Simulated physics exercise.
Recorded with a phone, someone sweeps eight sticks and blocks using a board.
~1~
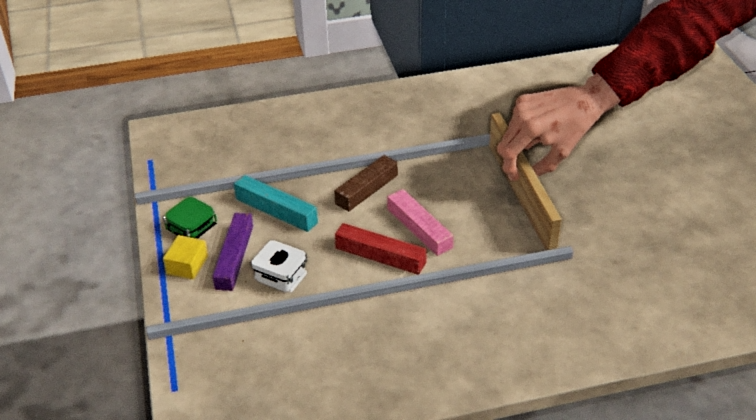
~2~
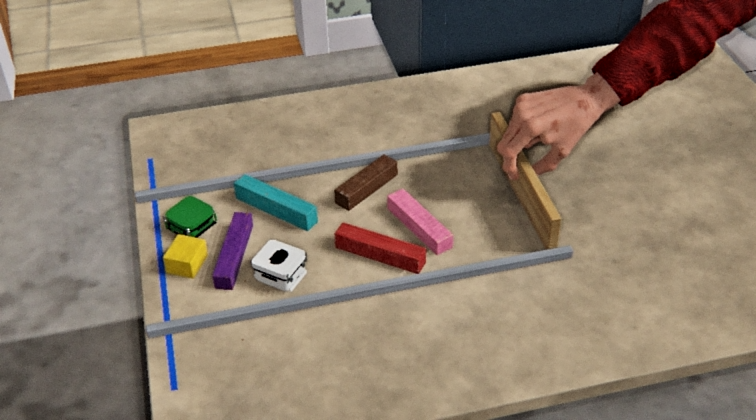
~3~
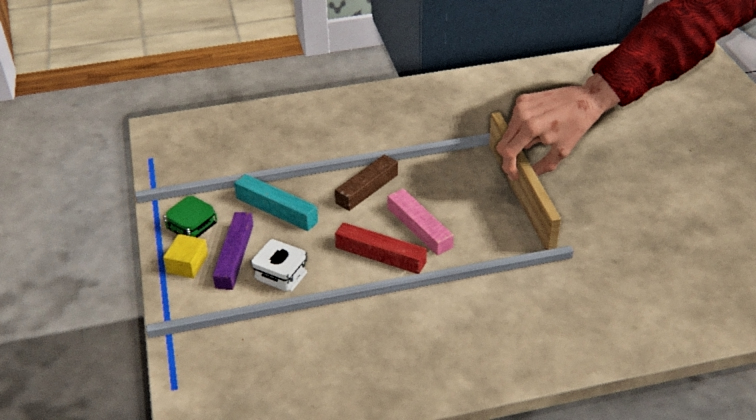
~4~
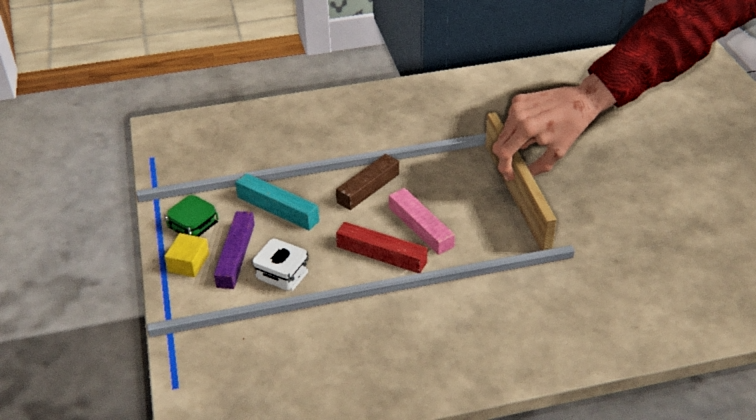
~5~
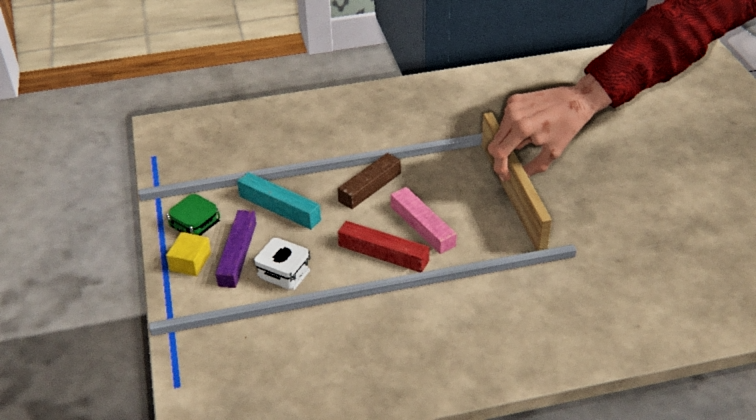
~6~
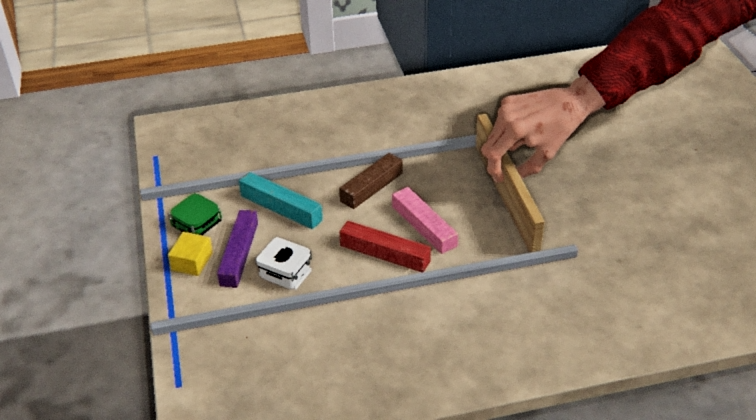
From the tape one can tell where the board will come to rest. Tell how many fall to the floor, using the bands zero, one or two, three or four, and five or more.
Falls come to a total above four.
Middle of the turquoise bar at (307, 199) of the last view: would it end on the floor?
It simply slips off.
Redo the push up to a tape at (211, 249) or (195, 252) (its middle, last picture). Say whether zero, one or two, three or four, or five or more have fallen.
For each in order, three to four and three to four.
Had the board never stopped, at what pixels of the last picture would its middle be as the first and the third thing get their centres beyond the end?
Earlier crossing: About (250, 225); later crossing: About (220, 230).
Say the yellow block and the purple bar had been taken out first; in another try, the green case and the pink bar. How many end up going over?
5 and 4.
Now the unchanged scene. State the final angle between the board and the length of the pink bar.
Out of line by around 0°.
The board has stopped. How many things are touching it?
The number is 1.
Early on, none off yet; yellow block at rest near (191, 254); green case at rest near (196, 217); purple bar at rest near (238, 248).
A while later, none off yet; yellow block at rest near (191, 254); green case at rest near (196, 217); purple bar moving near (233, 249).
Further along, one off so far; yellow block on its side near (121, 301); green case travelled about its own width near (147, 209); purple bar travelled about its own width near (145, 257).
Finally, the number that fall off is five or more; lost, brown bar, red bar, turquoise bar, white case, purple bar, green case and yellow block.
